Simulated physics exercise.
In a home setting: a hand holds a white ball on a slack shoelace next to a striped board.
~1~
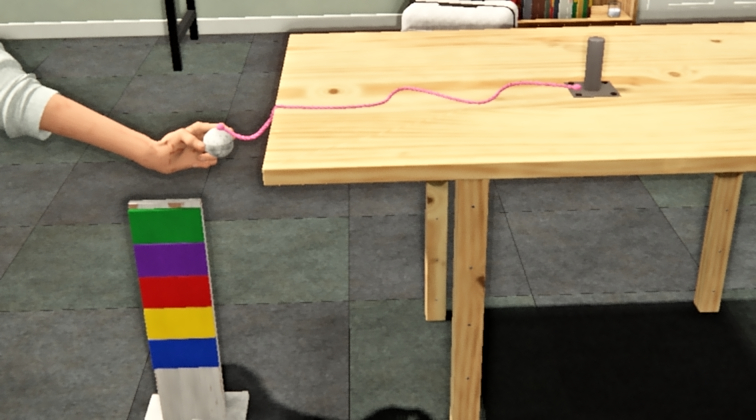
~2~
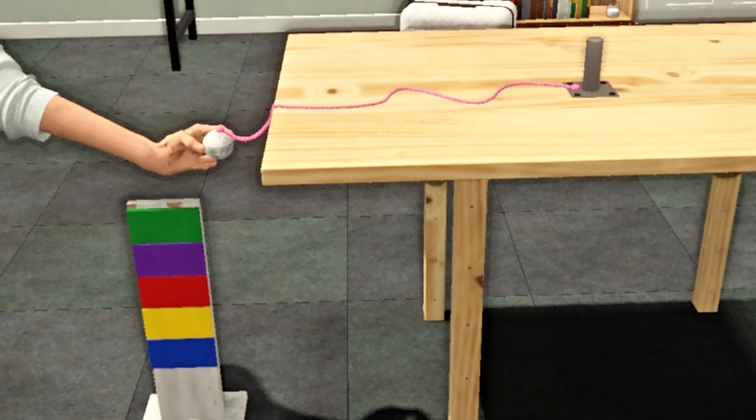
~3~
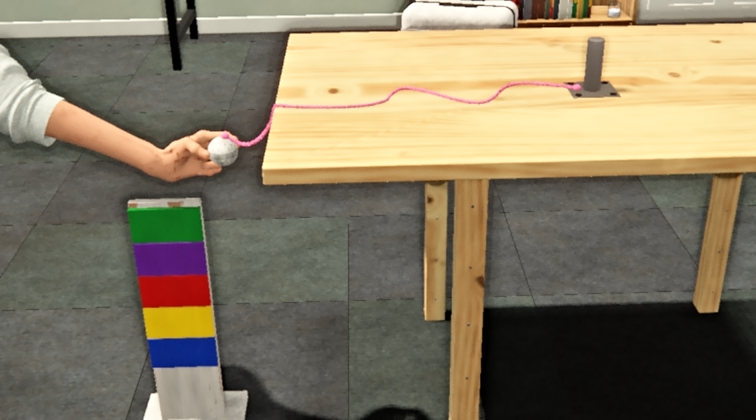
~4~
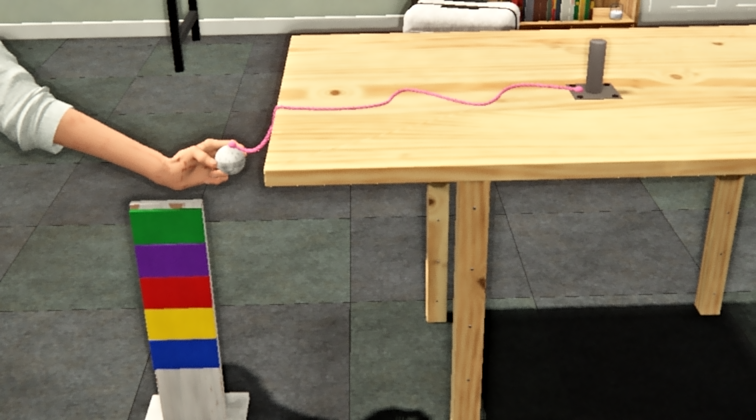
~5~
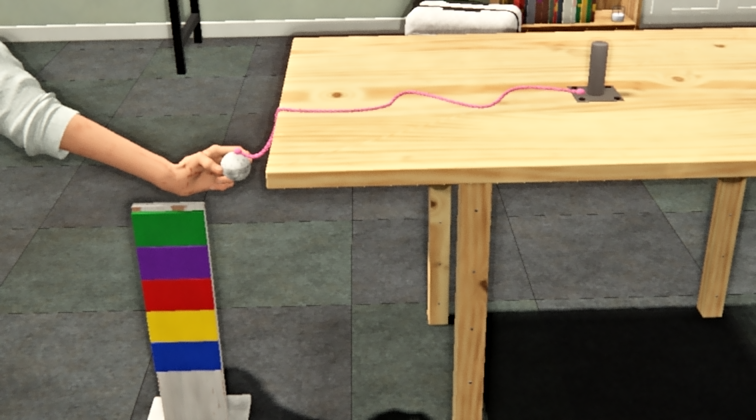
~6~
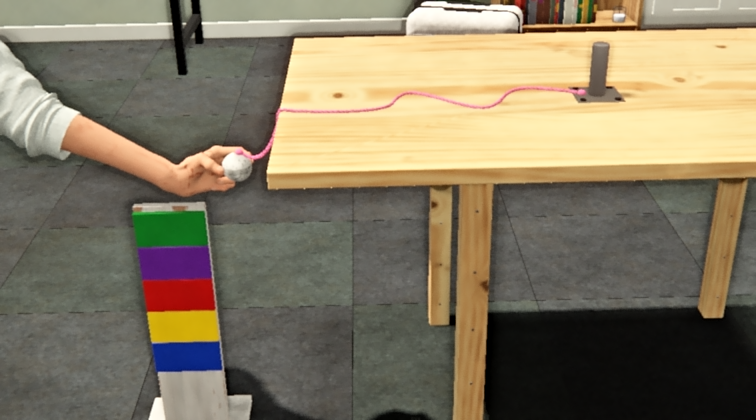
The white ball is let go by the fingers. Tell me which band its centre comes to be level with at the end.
Its centre comes to be level with the purple band.
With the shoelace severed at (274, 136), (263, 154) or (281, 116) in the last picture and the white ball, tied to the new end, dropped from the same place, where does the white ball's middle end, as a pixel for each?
I'd put it around (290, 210) for the first cut, (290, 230) for the second and (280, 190) for the third.
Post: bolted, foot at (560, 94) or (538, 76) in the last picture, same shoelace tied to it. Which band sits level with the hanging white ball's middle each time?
Try one - red; try two - red.
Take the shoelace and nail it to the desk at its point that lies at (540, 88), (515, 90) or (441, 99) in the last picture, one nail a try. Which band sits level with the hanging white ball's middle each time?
First try purple, second try purple, third try green.
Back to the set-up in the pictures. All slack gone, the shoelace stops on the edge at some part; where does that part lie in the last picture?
In the last picture it is at roughly (350, 112).
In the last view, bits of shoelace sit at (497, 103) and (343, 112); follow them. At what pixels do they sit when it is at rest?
They finish at (469, 99) and (280, 121) respectively.
A little later, ball near (299, 257); level with purple.
Next, ball near (278, 258); level with purple.
When it is over, ball near (287, 258); level with purple. The purple one.
